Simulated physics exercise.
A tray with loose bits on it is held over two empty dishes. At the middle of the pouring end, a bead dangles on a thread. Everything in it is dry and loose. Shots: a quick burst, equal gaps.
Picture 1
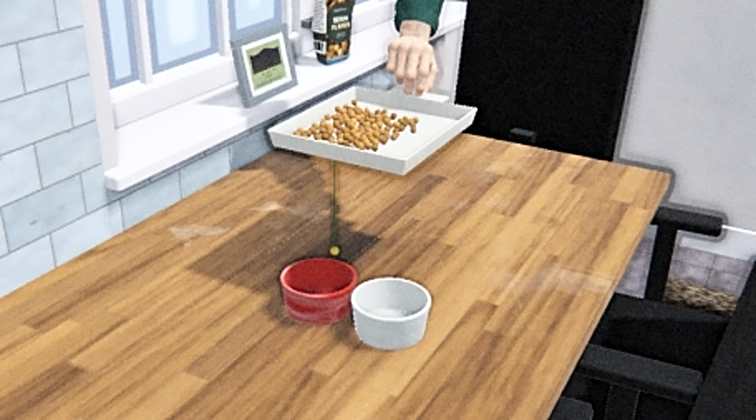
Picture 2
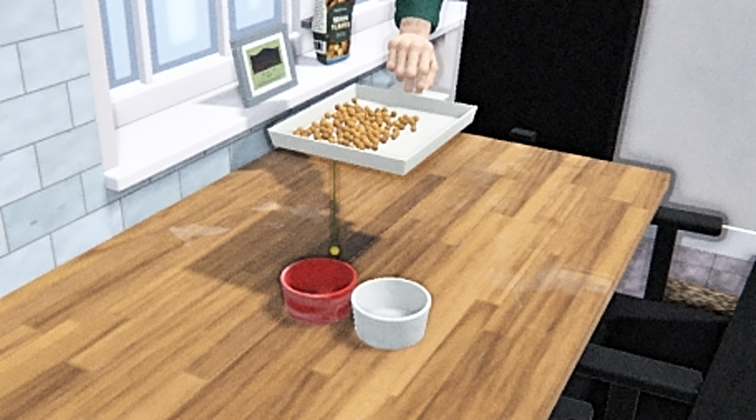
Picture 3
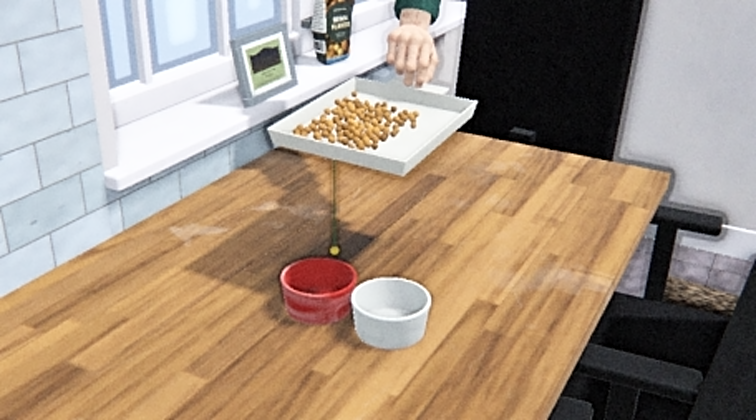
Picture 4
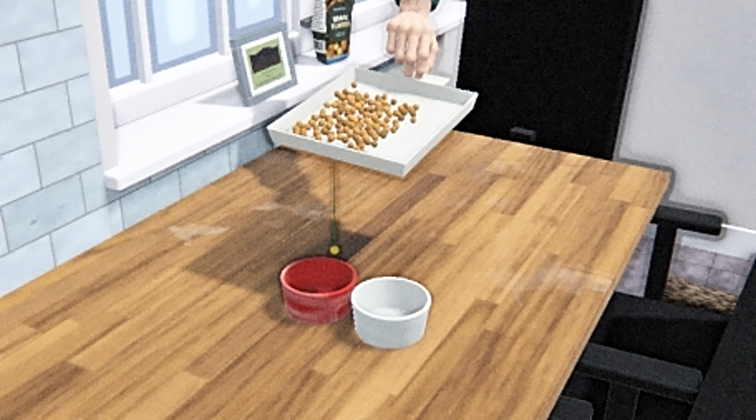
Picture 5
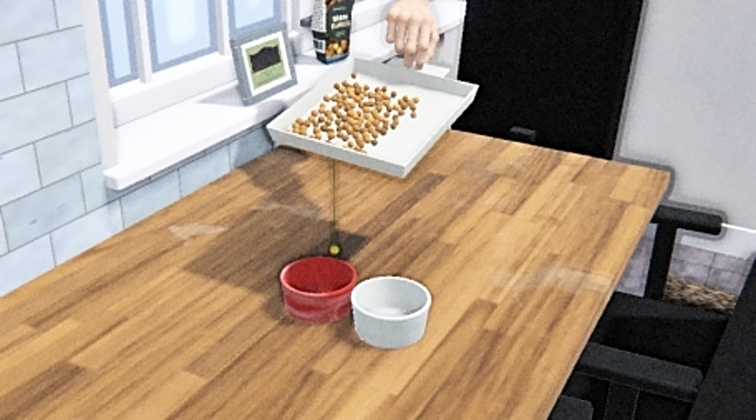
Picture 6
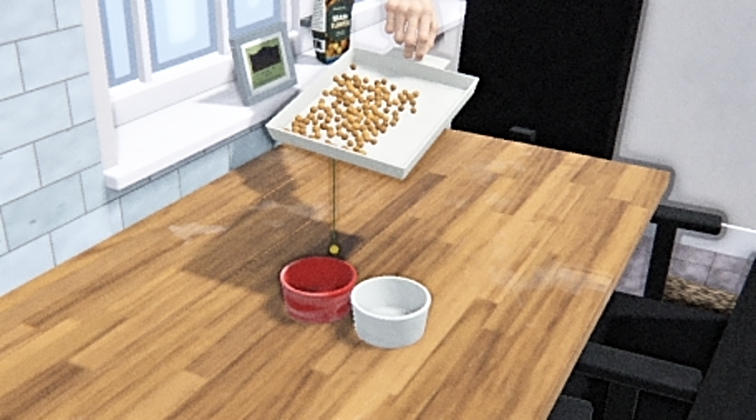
A white tray of roasted chickpeas, gripped by a hand at its far edge, starts out nearly level above a red dish and a white dish on a wooden table. The hand gradually raises the far side, tilting the tray, and the chickpeas spread slightly while the bead hangs nearly still.
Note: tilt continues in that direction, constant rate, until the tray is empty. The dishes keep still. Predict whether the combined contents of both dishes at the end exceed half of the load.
The combined contents exceed half.
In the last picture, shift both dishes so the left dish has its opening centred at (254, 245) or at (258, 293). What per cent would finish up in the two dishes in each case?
Approximately 0 percent, followed by approximately 10 percent.
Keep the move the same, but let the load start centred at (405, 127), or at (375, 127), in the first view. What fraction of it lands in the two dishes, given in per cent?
You'd get near 90 percent first and near 80 percent after that.
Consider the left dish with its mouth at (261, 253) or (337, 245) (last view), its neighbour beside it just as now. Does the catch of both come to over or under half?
Catch, run one: Below the halfway mark; run two: Below the halfway mark.
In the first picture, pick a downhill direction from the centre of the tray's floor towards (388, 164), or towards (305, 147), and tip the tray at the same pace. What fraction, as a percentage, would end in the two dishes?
It comes to about 50 per cent the first time and about 0 per cent the second.
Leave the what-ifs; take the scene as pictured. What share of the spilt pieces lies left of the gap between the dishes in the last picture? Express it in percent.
It works out at some 60 percent.
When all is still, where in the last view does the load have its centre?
Centre at rest, last view: Approx. (368, 319).
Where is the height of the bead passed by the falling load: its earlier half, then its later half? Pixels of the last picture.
(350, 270) for the early half, (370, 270) for the late half.
Just after the last frame, tray tipped steeply; almost all on the tray; just a few in the air.
A moment on, tray tipped past a quarter turn; almost all on the tray; just a few in the right dish.
Further on, tray tipped past a quarter turn; roughly half in the right dish; roughly a quarter in the left dish; roughly a quarter outside both.
When it is over, tray tipped past a quarter turn; roughly half in the right dish; roughly a quarter in the left dish; roughly a quarter outside both.
